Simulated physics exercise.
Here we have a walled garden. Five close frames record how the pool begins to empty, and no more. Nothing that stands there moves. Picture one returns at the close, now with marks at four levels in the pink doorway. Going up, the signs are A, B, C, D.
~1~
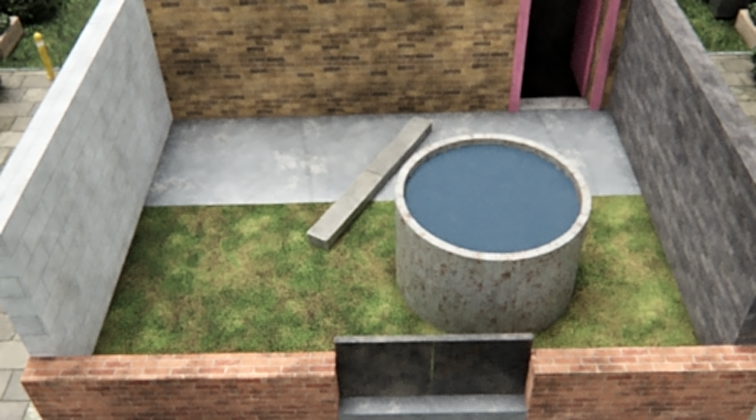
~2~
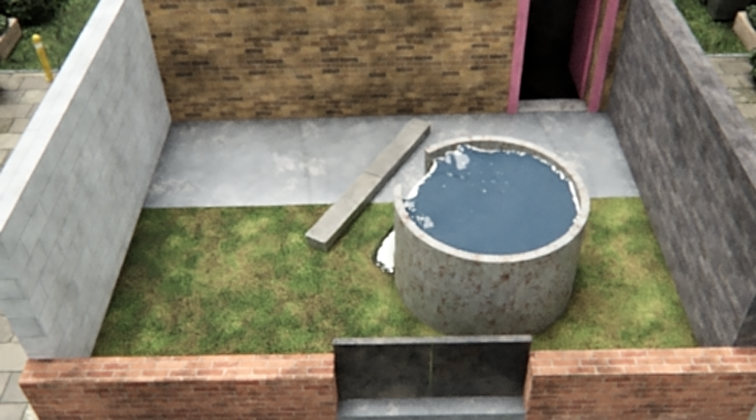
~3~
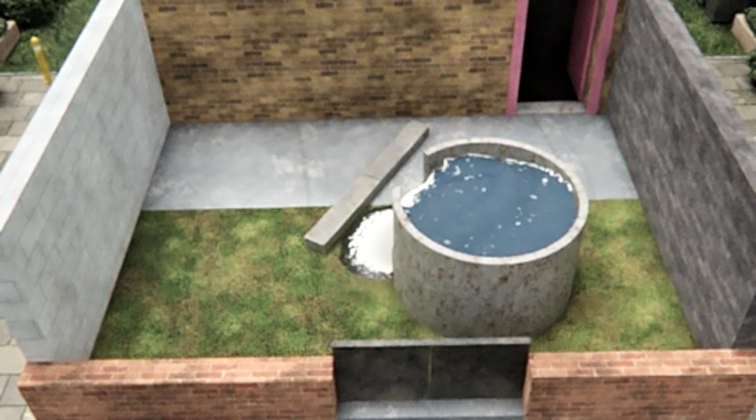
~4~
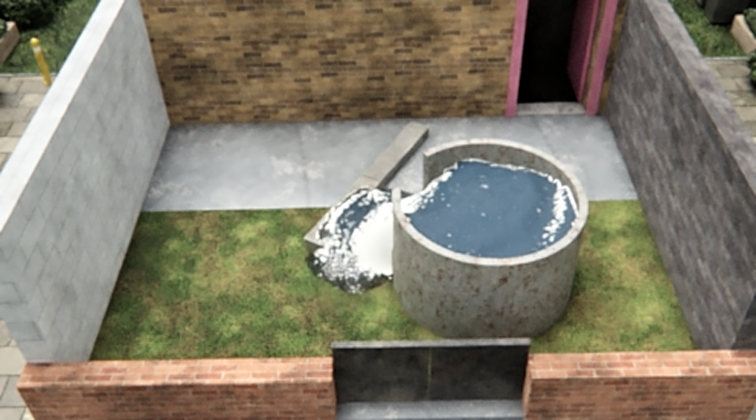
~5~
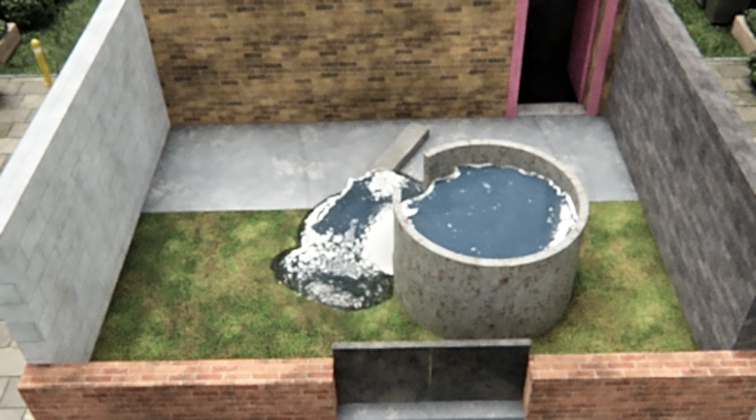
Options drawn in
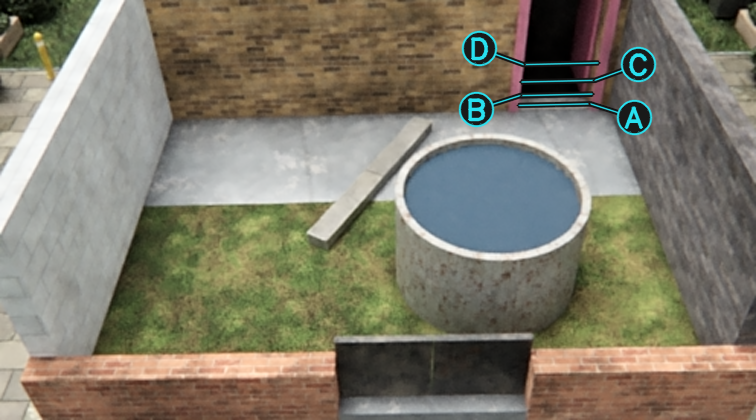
In a walled garden, water pours from a round pool's left side and spreads over grass.
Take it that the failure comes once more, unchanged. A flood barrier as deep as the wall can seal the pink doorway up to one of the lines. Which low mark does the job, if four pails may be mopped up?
I would pick height A.
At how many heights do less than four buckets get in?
All four.
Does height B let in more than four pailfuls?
No, not at all.
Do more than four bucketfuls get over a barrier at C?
No, that is safe.
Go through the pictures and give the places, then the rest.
Water in the pool at rest, its middle at (491, 198); foot of the pink doorway at (553, 110); shut gate at (433, 347).
Water covers 1 % of the ground and shows as far out as (379, 258).
Water covers 3 % of the ground and shows as far out as (372, 214).
Water covers 5 % of the ground and shows as far out as (319, 267).
Water covers 10 % of the ground and shows as far out as (283, 272).
On the marked copy, A at (554, 104); B at (556, 94); C at (558, 81); D at (560, 63); from the bottom up A, B, C, D.
For height A, a splash gets over, under a bucket.
For height B, nothing gets over.
For height C, nothing gets over.
For height D, nothing gets over.
